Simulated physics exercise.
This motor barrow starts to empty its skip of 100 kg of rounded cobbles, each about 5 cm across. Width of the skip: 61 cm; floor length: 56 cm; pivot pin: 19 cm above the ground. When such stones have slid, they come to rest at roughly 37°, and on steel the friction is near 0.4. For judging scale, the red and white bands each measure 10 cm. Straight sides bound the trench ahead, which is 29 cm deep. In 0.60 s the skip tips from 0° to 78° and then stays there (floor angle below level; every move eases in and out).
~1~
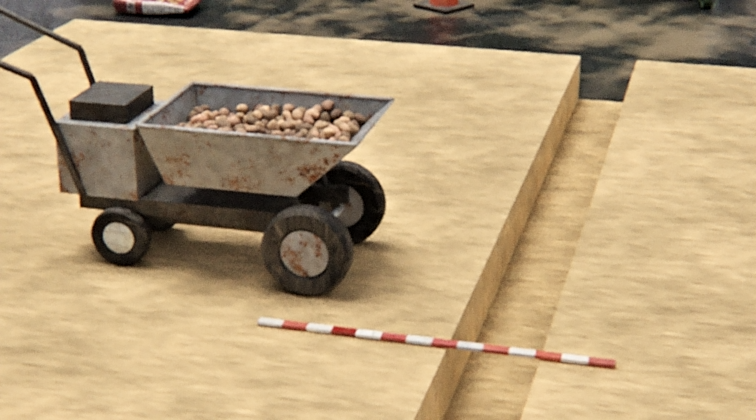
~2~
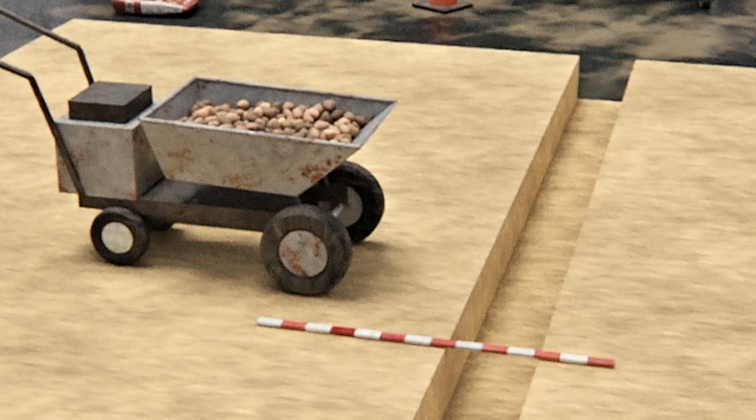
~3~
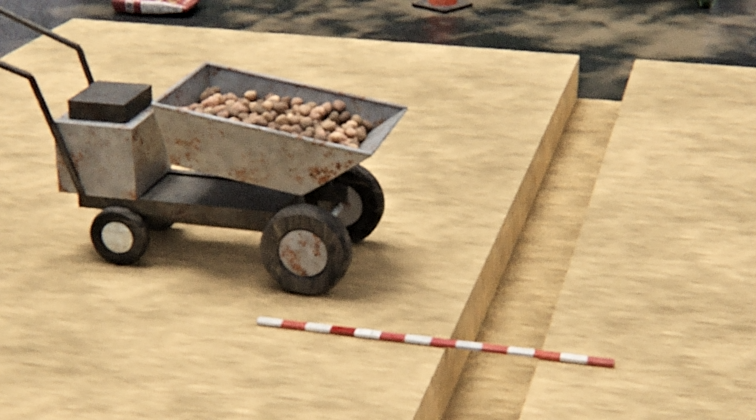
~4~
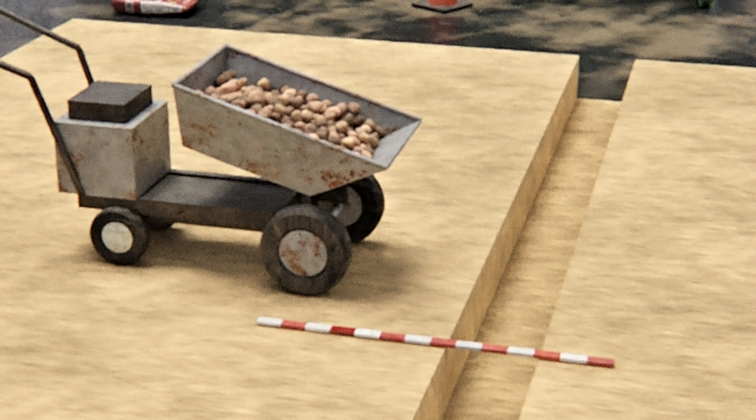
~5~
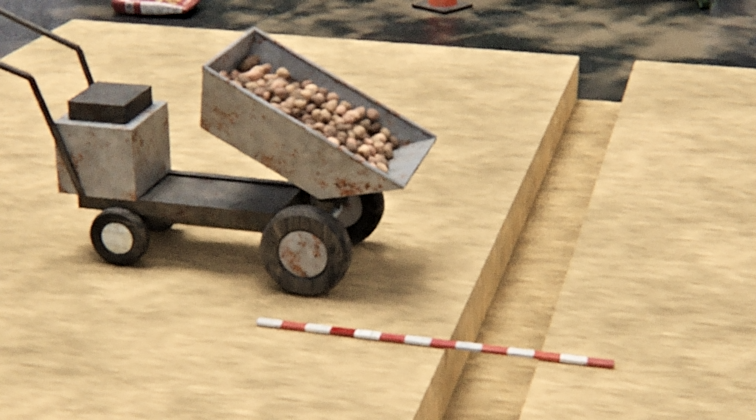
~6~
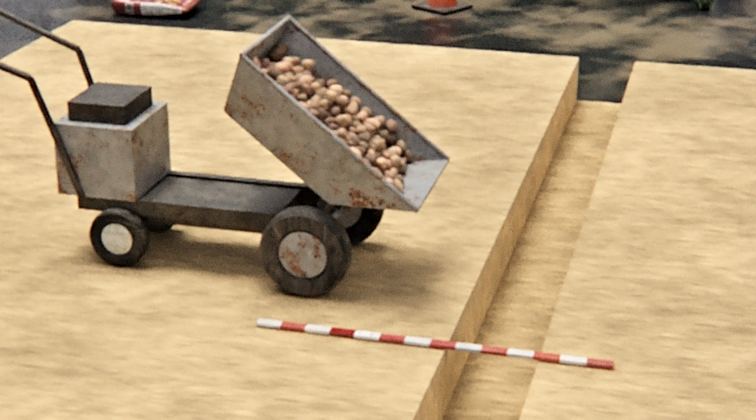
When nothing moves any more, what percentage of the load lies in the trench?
82 %.
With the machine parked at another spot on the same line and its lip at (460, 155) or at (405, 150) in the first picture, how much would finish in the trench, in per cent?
It comes to about 20 and 70 in a hundred.
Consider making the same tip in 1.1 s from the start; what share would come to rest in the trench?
Then roughly 80 percent.
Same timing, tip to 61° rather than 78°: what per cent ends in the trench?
In that case near 95 per cent.
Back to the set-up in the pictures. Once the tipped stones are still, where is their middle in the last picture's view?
Roughly at (518, 335).
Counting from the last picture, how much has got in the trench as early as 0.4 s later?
About 30 per cent by then.
Then, 0.1 s after the last picture the floor is at 66°, 100 % in the skip; the foremost stones are at (427, 236).
Then, 0.4 s after the last picture the floor is at 78°, 59 % in the skip, 9 % short of the trench, 32 % in the trench; the foremost stones are at (532, 331).
Then, 0.7 s after the last picture the floor is at 78°, 6 % in the skip, 10 % short of the trench, 81 % in the trench, 3 % past the trench; the foremost stones are at (659, 300).
Then, 2.7 s after the last picture the floor is at 78°, 5 % in the skip, 10 % short of the trench, 82 % in the trench, 3 % past the trench; the foremost stones are past the picture's edge.
